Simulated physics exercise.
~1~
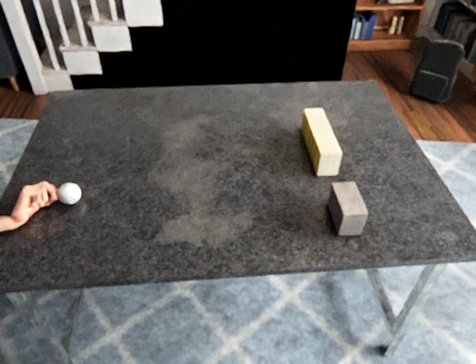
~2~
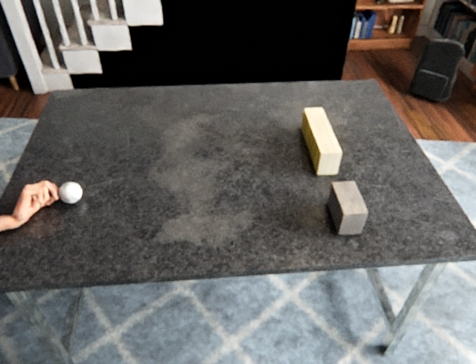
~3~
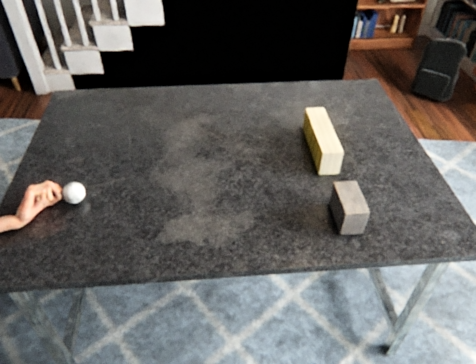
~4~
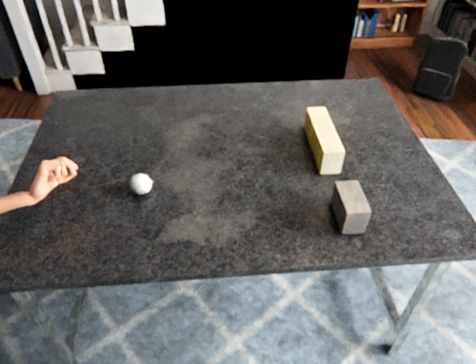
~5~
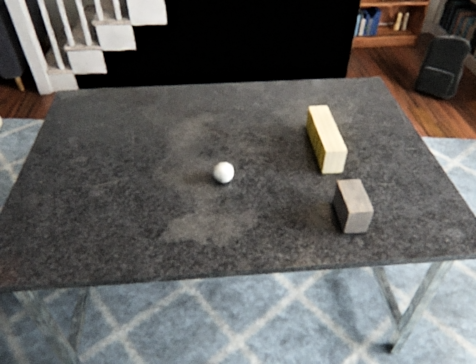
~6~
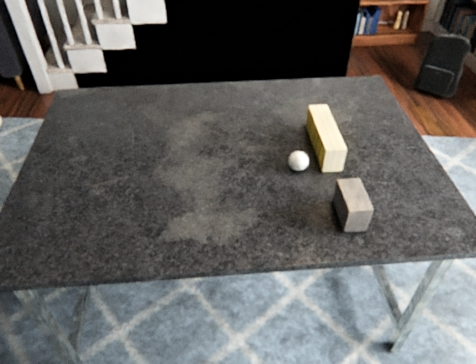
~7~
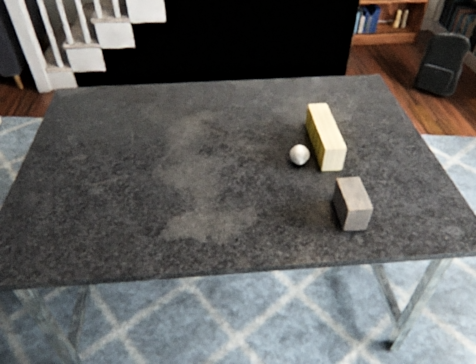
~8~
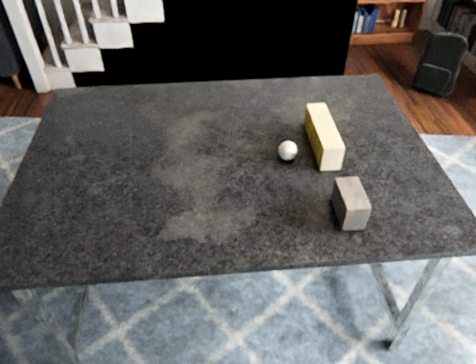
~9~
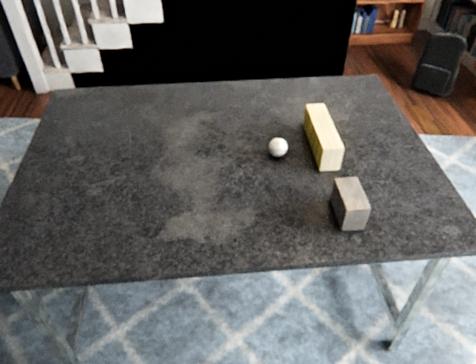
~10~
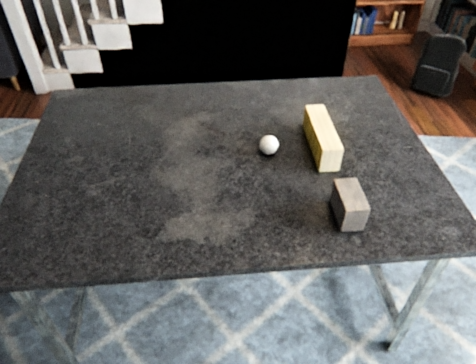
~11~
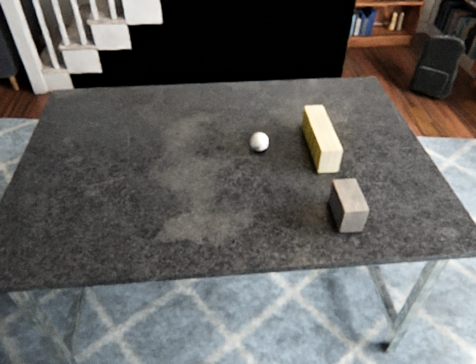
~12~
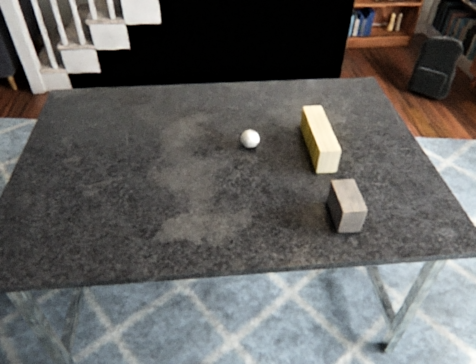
A small white ball, perhaps an onion, rests beside a hand at the left of a dark, mottled table, seen from above in a room with white stairs and a patterned rug. Toward the right stand a pale yellow block, like a book, and a smaller grey block nearer the viewer, with a gap between them. The hand releases the ball and draws back out of view as the ball rolls right across the table. It reaches the yellow block's left side and is stopped short of the opening. It then bounces off and rolls slowly back left, ending in open space while both blocks stay put.
